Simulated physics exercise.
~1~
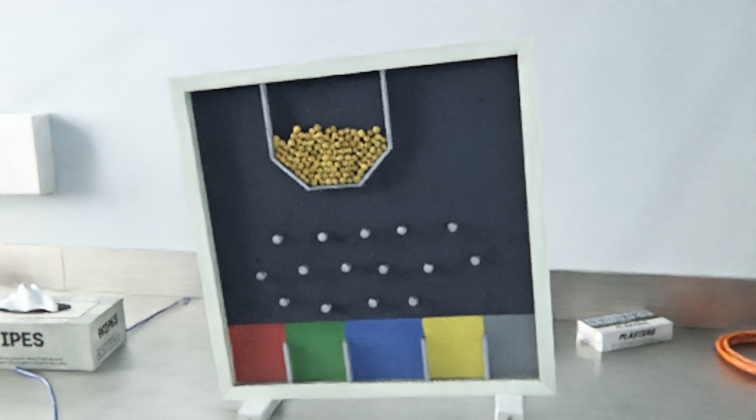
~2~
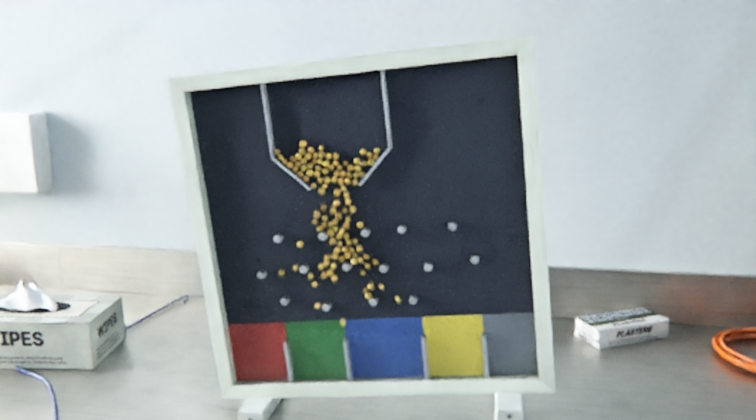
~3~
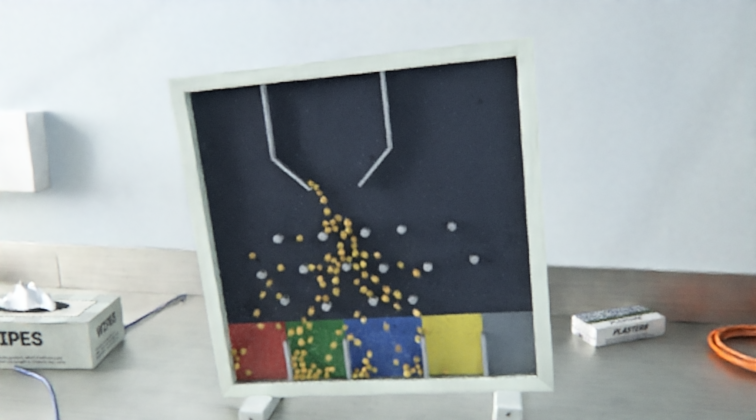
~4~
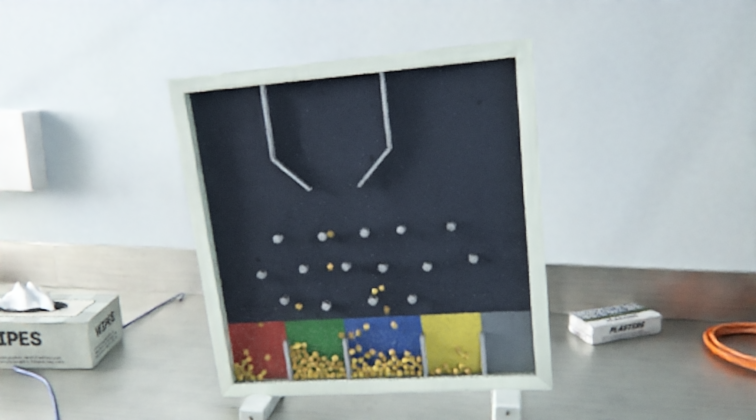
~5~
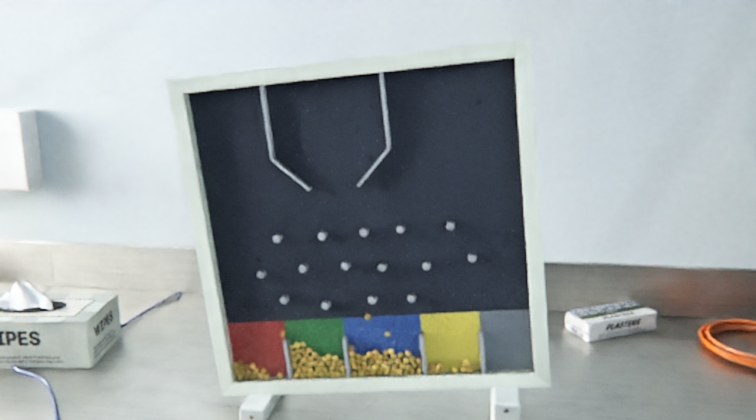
Dried chickpeas poured from a hopper at the top of a framed board, bounced down through rows of pegs and settled in the coloured bins below, mostly in blue and green, with fewer in red and yellow and none in grey.
